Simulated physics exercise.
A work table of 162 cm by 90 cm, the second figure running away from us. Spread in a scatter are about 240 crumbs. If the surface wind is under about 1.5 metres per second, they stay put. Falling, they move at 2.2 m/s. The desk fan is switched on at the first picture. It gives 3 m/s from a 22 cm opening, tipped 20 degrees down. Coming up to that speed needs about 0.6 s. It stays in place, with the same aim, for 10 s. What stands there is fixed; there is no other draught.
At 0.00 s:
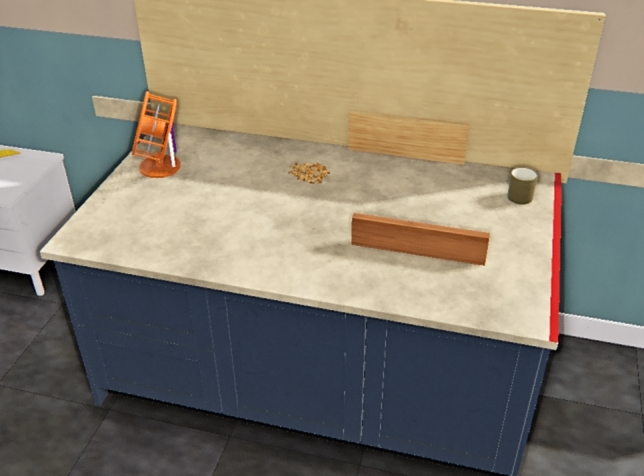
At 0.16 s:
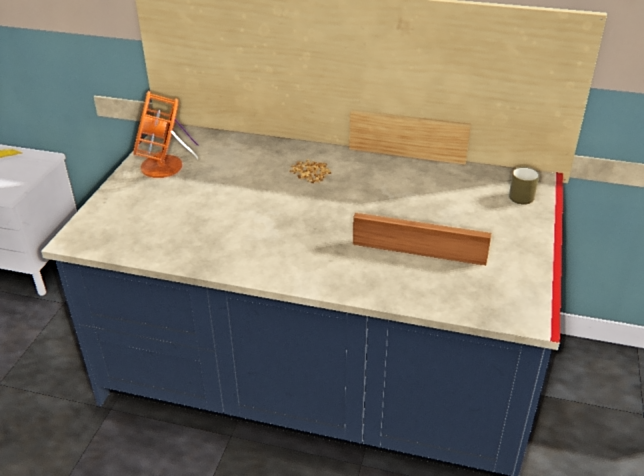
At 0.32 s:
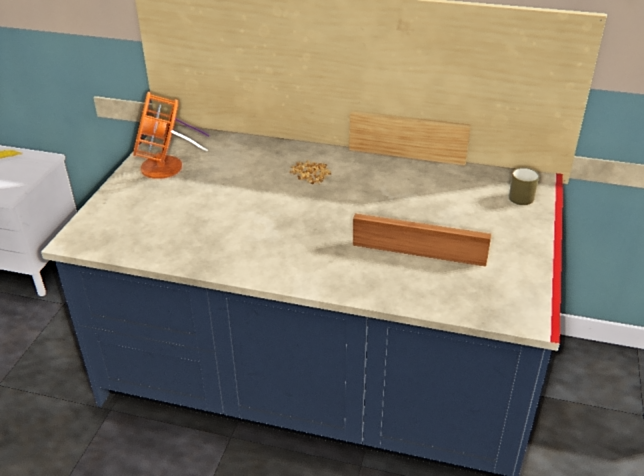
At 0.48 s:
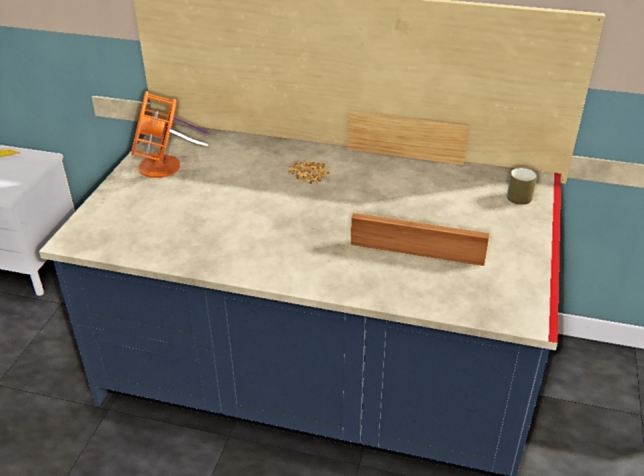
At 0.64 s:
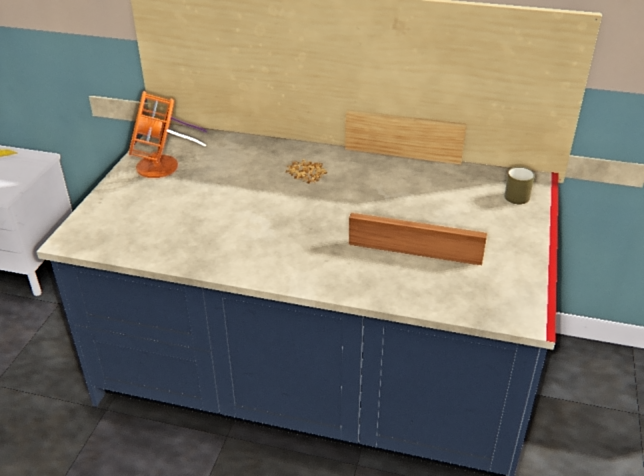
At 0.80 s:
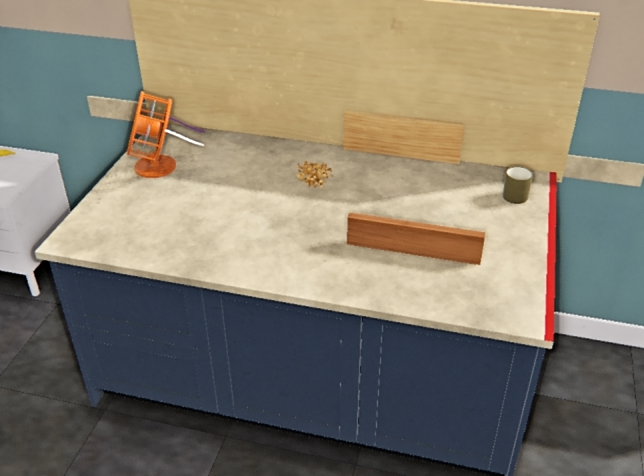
On a worktable, an orange fan's ribbons lift rightward, then the still crumbs begin shifting right.
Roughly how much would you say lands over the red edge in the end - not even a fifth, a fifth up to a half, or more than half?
I'd say more than half.
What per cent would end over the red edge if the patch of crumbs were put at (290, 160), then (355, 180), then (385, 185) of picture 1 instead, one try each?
Roughly 90 %, then 90 %, then 90 %.
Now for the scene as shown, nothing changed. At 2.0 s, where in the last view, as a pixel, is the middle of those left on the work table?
Look about (503, 194) in the last picture.
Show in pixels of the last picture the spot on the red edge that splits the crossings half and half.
The halfway point of the crossings is around (555, 237) in the last picture.
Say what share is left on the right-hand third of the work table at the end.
Roughly 10 %.
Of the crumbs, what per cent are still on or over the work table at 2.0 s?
Around 20 in a hundred are still there.
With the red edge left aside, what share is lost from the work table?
Some 0 per cent.
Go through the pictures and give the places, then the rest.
In the first frame, the middle of the crumbs is near (310, 173), none has stirred yet and the mouth of the desk fan is at (154, 127).
In the second frame, the middle of the crumbs is near (311, 172), none has stirred yet and the red edge is centred on (562, 246).
In the third frame, the middle of the crumbs is near (311, 173), none has stirred yet, the top of a board is at (410, 119) and the top of a board is at (421, 226).
In the fourth frame, the middle of the crumbs is near (309, 172) and none has stirred yet.
In the fifth frame, the middle of the crumbs is near (307, 172) and none has stirred yet.
In the sixth frame, the middle of the crumbs is near (314, 174), the farthest in sight from the desk fan is at (332, 176) and about 60 % have left their places.
After 2.0 s, 82 % are over the red edge; the middle of those still in play is near (503, 194); 77 % have settled or left.
After 3.2 s, 85 % are over the red edge; the middle of those still in play is near (503, 194); 86 % have settled or left.
After 5.5 s, 89 % are over the red edge; 91 % have settled or left.
After 10.0 s, at the end, 90 % are over the red edge.
